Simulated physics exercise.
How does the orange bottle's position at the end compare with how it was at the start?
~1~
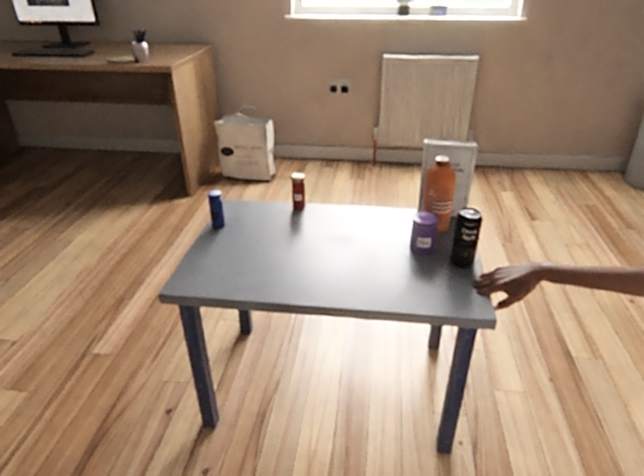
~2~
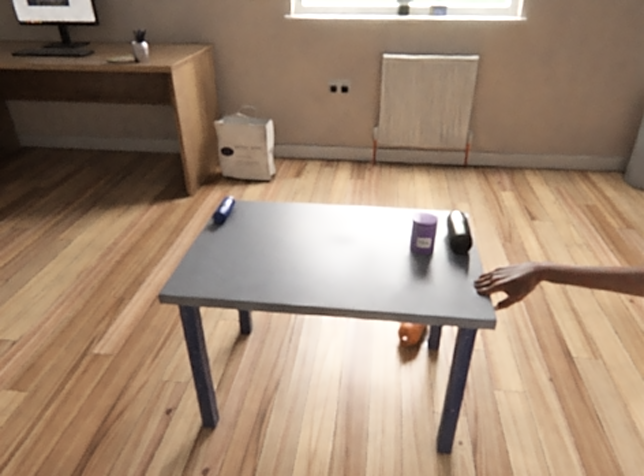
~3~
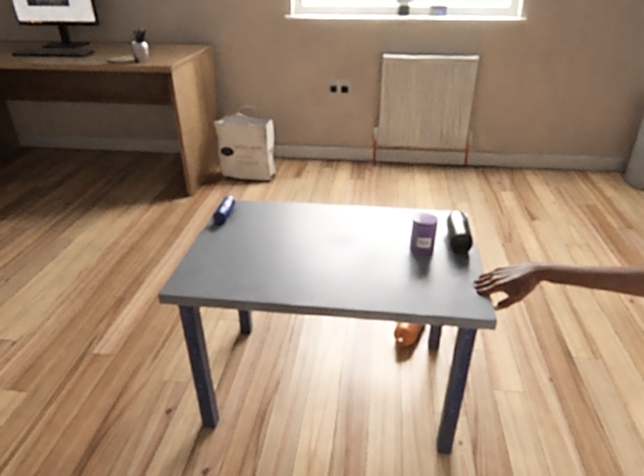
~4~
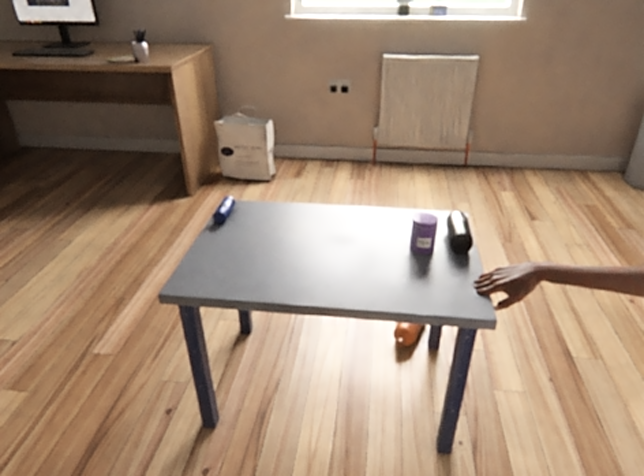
At the start the orange bottle stands upright on the table, and at the end it lies on its side on the floor.
